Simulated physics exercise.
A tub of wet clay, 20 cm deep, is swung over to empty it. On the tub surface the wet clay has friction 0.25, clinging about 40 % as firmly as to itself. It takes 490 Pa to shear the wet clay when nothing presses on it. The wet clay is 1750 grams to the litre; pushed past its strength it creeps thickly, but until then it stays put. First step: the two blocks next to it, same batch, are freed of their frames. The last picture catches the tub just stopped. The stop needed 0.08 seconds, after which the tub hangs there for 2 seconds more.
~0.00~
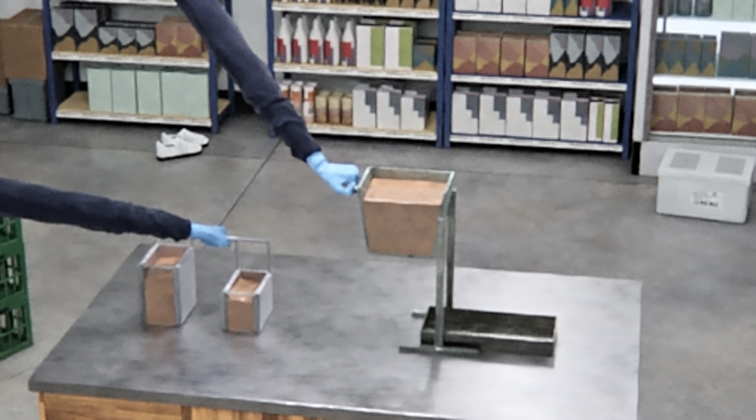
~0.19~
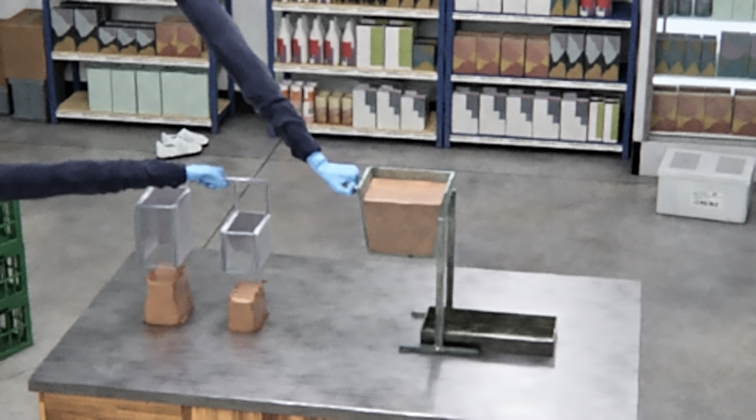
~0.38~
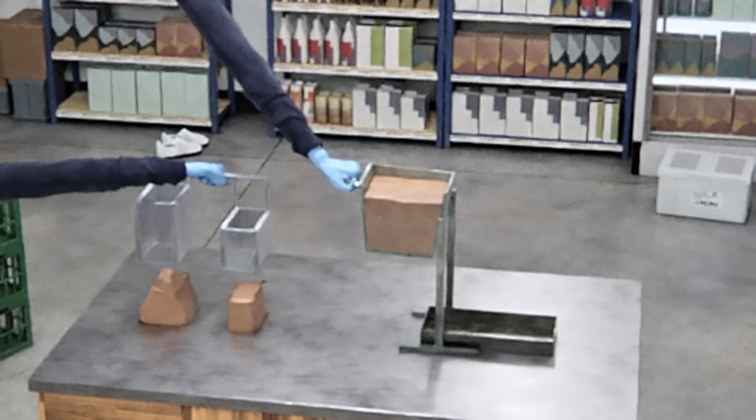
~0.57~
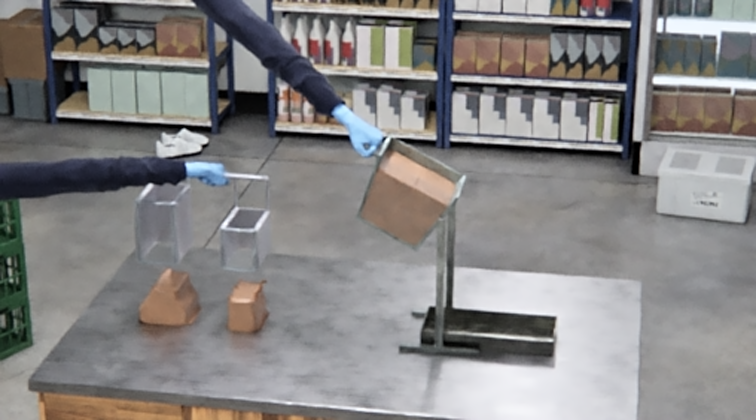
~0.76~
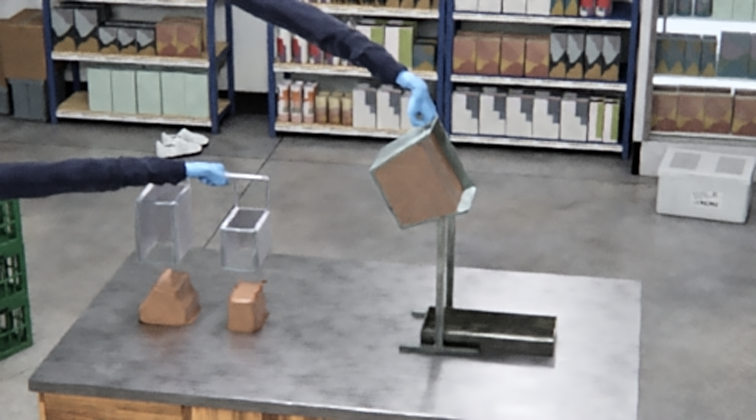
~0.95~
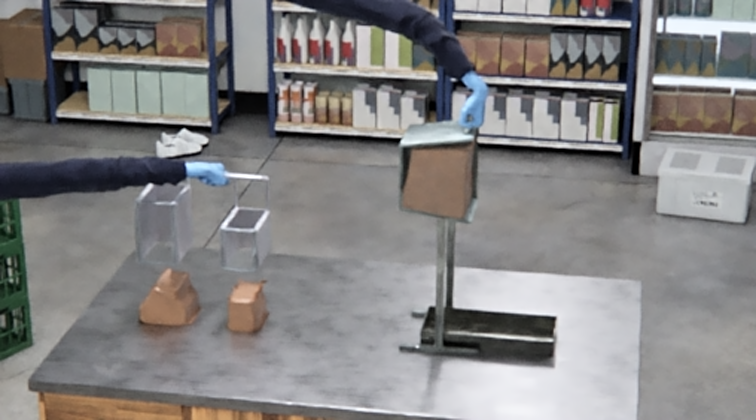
At first, a gloved hand lifts two clear casings off two brown clay blocks on a table, and the left block slumps lower while the smaller right one keeps its shape. Then another gloved hand swings a clay-filled tub on a stand up and rightward onto its side, the clay still inside.
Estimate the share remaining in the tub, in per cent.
I would say roughly 41 per cent remains in the tub.
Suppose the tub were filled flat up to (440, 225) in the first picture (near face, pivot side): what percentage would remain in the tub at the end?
55 %.
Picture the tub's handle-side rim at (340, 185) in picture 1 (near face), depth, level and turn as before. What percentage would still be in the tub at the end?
I'd put it at close to 35 per cent.
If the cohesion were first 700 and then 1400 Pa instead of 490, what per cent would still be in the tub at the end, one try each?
Respectively, close to 35 % and close to 100 %.
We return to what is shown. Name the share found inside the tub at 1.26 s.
Around 45 per cent.
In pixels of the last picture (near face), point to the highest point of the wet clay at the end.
On the near face, the top ends up close to (421, 183).
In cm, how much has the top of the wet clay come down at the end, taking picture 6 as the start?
About 11 cm.
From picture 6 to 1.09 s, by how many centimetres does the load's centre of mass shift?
Close to 6 centimetres.
By 1.09 s, the tub is at 89 degrees and holds 76 %.
By 1.26 s, the tub is at 89 degrees and holds 46 %.
By 1.43 s, the tub is at 89 degrees and holds 41 %.
By 1.60 s, the tub is at 89 degrees and holds 41 %.
By 2.95 s, at the end, the tub is at 89 degrees and holds 41 %.
